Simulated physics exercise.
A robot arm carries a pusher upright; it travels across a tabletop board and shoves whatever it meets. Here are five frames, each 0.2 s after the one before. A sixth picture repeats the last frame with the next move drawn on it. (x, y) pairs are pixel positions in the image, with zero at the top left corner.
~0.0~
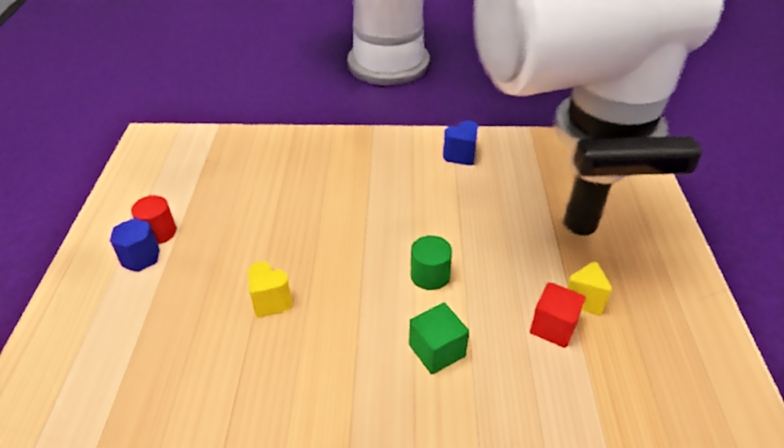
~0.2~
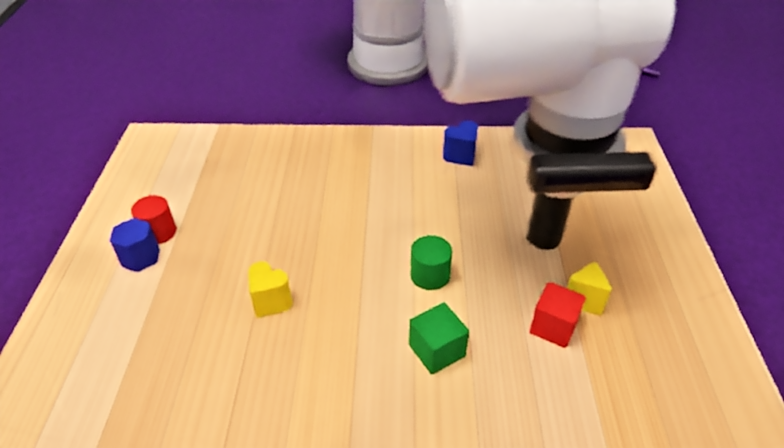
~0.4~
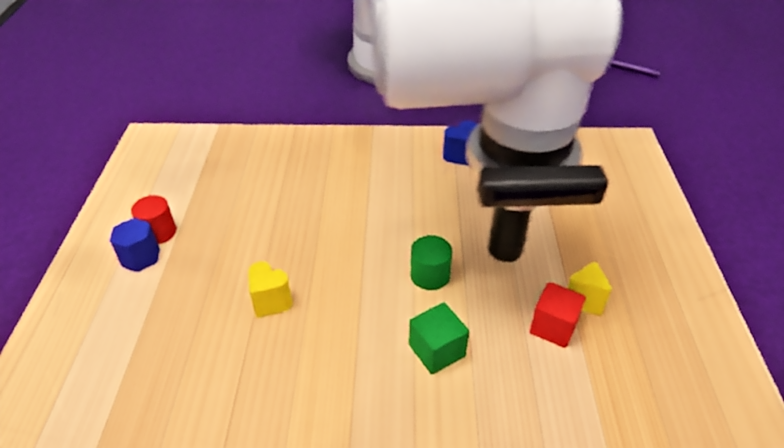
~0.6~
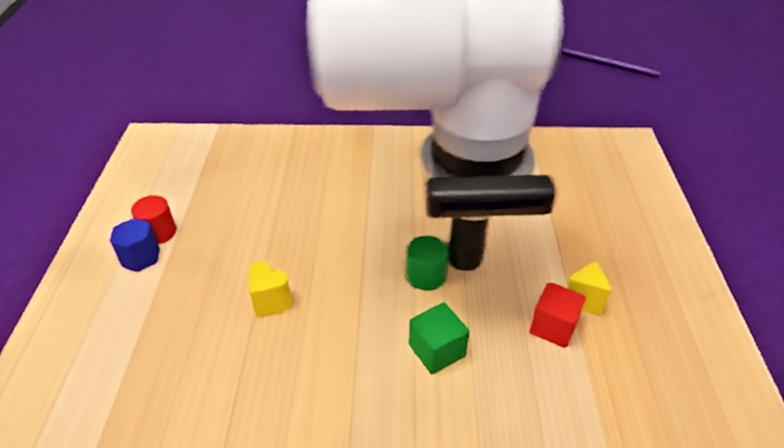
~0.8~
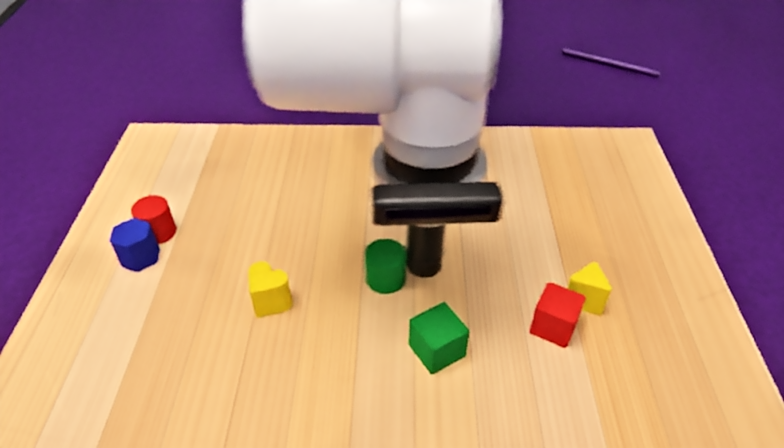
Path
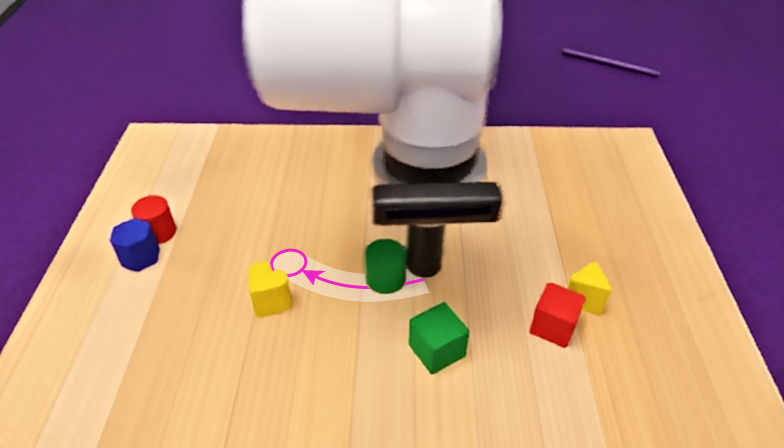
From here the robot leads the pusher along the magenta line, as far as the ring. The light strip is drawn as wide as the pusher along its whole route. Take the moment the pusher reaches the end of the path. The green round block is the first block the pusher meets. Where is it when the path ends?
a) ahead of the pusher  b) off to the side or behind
Correct choice: A.
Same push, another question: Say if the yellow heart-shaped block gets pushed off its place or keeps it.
The yellow heart-shaped block will stay where it is.
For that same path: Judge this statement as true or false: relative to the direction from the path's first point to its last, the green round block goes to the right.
That claim is true.
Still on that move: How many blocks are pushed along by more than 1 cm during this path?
I foresee one block being moved.
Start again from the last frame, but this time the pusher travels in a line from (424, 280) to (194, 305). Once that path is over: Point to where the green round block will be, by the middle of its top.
Located at (255, 242).
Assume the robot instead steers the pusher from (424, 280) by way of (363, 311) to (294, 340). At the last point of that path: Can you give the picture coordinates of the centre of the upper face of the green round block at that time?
I'd say the green round block ends with its top centre at (339, 261).
The line goes from (424, 280) through (376, 287) and (328, 281) to (289, 263).
What follows on the original path. One third of the way, pusher at (373, 273); green round block at (336, 252).
Two thirds of the way, pusher at (325, 267); green round block at (291, 242).
At the end, pusher at (286, 249); yellow heart-shaped block unmoved; green round block at (252, 225).
